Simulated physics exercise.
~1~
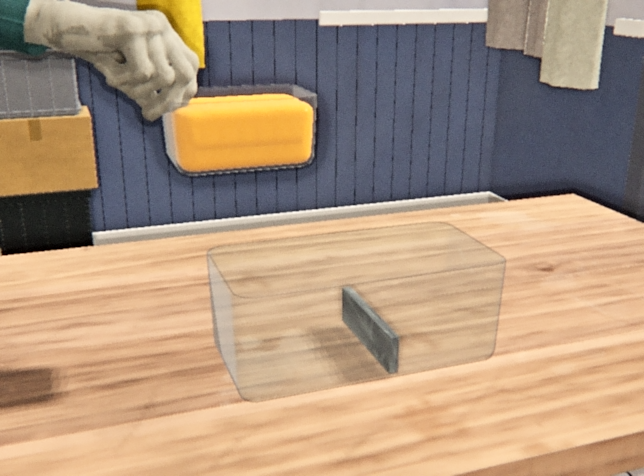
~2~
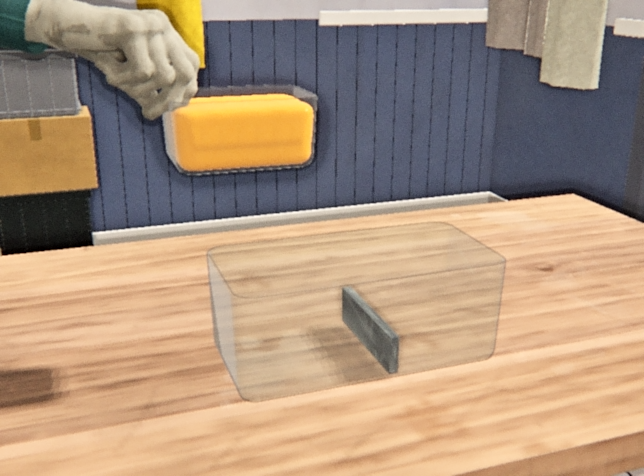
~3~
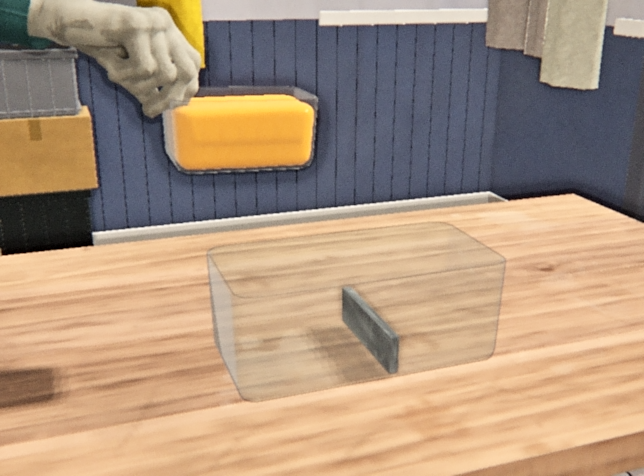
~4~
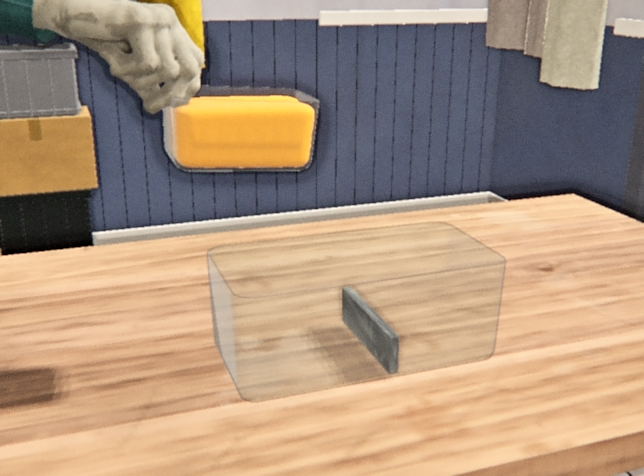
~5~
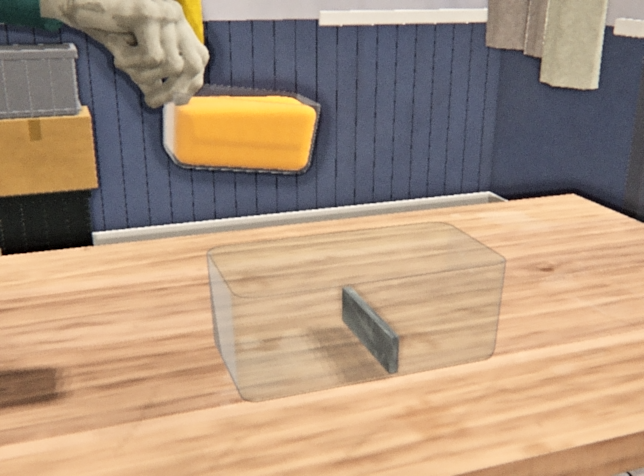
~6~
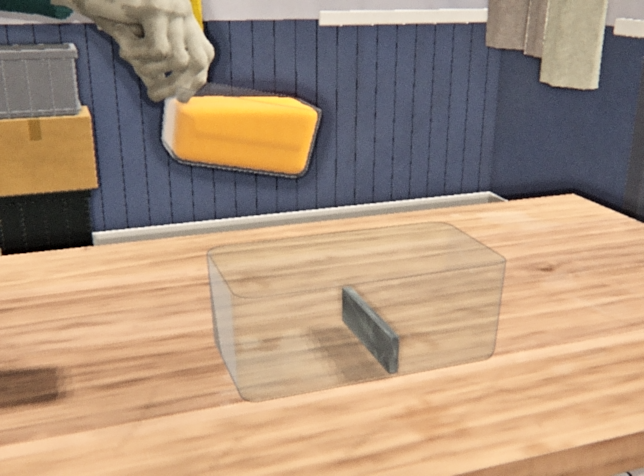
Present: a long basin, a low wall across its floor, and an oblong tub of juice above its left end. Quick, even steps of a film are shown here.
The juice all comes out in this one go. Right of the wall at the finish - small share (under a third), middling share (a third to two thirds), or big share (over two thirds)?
Middling.
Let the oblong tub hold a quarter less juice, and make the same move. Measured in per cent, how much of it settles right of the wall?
My estimate is about 25 percent.
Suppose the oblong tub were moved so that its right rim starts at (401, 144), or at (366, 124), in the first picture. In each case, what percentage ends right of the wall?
Roughly 90 % the first time and roughly 80 % the second.
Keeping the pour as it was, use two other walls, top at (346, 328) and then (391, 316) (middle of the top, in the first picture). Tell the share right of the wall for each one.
The first one comes to 70 percent, while the second comes to 15 percent.
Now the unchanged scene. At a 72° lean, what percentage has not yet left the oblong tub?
Amount still in: Approx. 40 %.
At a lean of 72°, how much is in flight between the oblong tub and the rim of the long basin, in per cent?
Some 45 per cent, I'd say.
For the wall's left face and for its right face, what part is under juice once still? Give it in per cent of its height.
30 per cent for the left part, 40 for the right.
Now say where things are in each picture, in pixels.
In the first picture, it leans 0°; its right rim is at (305, 92); the juice meets the walls at (168, 107) and (301, 101); the long basin's rim runs from (219, 274) to (476, 241); the wall's top is at (369, 312).
In the second picture, it leans 0°; its right rim is at (305, 93); the juice meets the walls at (168, 107) and (301, 101).
In the third picture, it leans 2°; its right rim is at (306, 95); the juice meets the walls at (169, 106) and (302, 101).
In the fourth picture, it leans 4°; its right rim is at (307, 98); the juice meets the walls at (170, 106) and (303, 102).
In the fifth picture, it leans 8°; its right rim is at (308, 102); the juice meets the walls at (171, 106) and (304, 103).
In the sixth picture, it leans 12°; its right rim is at (309, 107); the juice meets the walls at (172, 106) and (306, 104).
A moment on, the tilt is 72° and 38 per cent is still to pour, 6 is left of the wall and 12 right of it.
Next, the tilt is 106° and 5 per cent is still to pour, 37 is left of the wall and 51 right of it.
Then the tilt is 110° and 0 per cent is still to pour, 47 is left of the wall and 51 right of it.
Later the tilt is 110° and 0 per cent is still to pour, 47 is left of the wall and 51 right of it.
In the end 47 per cent lies left of the wall, 51 right of it and 1 outside.
